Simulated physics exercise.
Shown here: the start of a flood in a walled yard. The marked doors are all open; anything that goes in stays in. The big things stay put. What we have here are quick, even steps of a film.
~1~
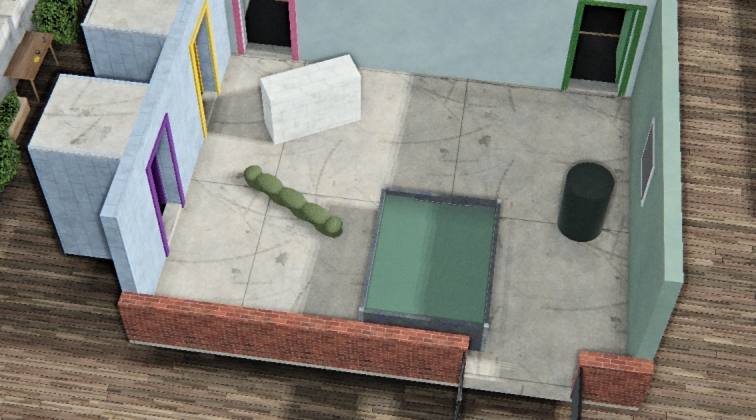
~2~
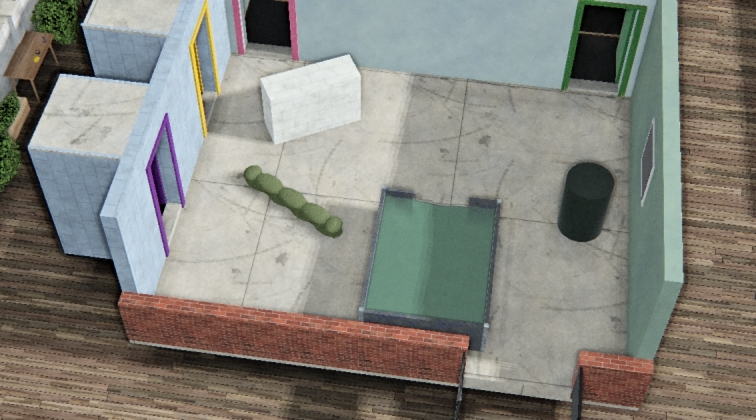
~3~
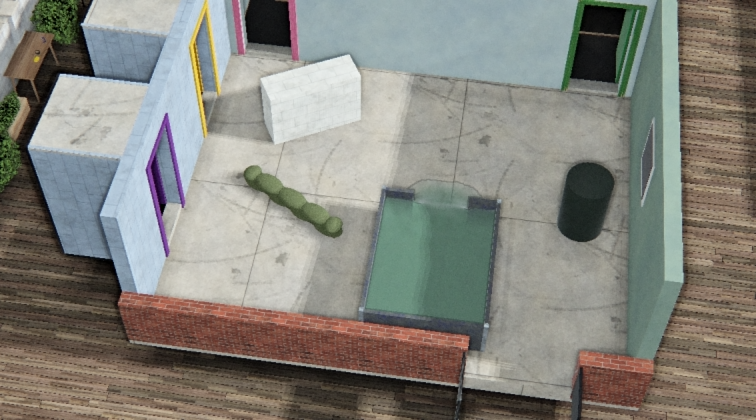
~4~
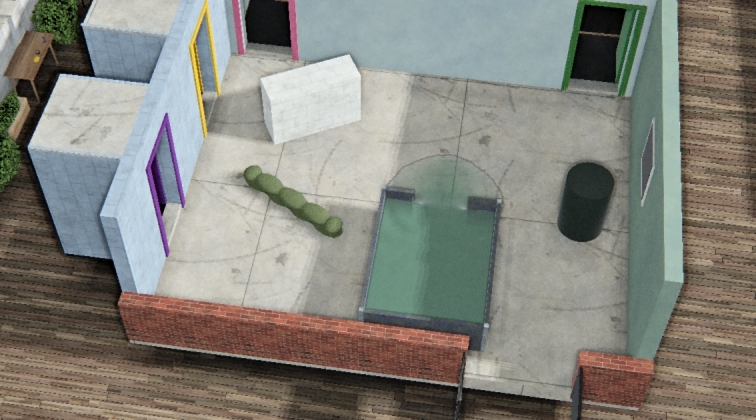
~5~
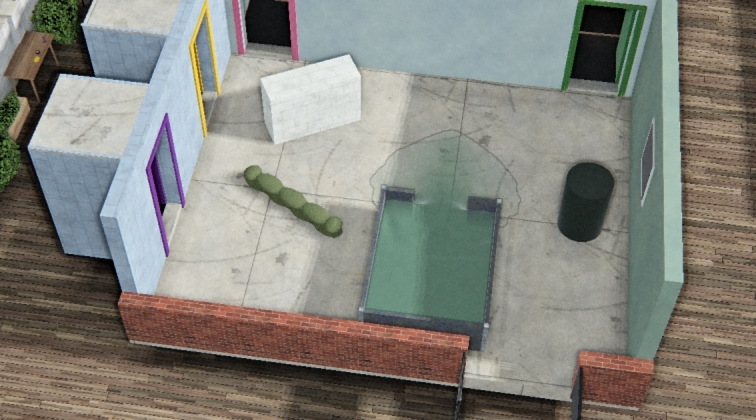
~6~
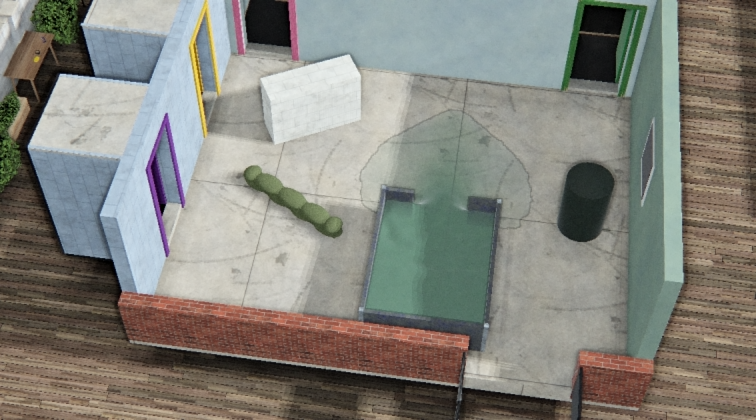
In a walled yard with a brick front wall, green water sat still in a tank, then a gap opened in its far side and water poured out, spreading in a widening sheet across the floor.
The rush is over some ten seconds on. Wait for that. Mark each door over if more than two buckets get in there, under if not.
Green door - over; purple door - under; pink door - under; yellow door - under.
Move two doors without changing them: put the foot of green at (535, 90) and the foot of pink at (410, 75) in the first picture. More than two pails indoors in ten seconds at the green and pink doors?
Note: Green beats the limit, pink beats the limit.
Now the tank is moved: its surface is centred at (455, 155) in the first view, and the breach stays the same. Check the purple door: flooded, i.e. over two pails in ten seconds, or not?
Then: Purple door stays under.
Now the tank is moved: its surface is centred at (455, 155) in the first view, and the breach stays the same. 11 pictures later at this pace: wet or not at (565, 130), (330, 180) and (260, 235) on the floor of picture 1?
One after the other: Reached, untouched, untouched.
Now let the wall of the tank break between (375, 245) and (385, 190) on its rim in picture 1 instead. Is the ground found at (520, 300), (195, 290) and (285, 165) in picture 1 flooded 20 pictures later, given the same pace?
In that order: Not flooded, flooded, wet.
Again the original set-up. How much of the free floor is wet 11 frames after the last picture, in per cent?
About 35 per cent.
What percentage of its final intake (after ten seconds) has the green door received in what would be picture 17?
By my reckoning, 0 percent.
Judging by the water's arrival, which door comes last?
I'd go with the door marked purple.
A moment on, water covers 25 % of the floor; the green door not reached, the purple door not reached, the pink door not reached, the yellow door not reached.
Next, water covers 35 % of the floor; the green door wet at the sill, nothing in, the purple door not reached, the pink door not reached, the yellow door not reached.
Then, water covers 40 % of the floor; the green door under two buckets in, the purple door not reached, the pink door wet at the sill, nothing in, the yellow door not reached.
Later, water covers 70 % of the floor; the green door over two buckets in, the purple door wet at the sill, nothing in, the pink door under two buckets in, the yellow door wet at the sill, nothing in.
In the end, water covers 90 % of the floor; the green door over two buckets in, the purple door wet at the sill, nothing in, the pink door under two buckets in, the yellow door wet at the sill, nothing in.
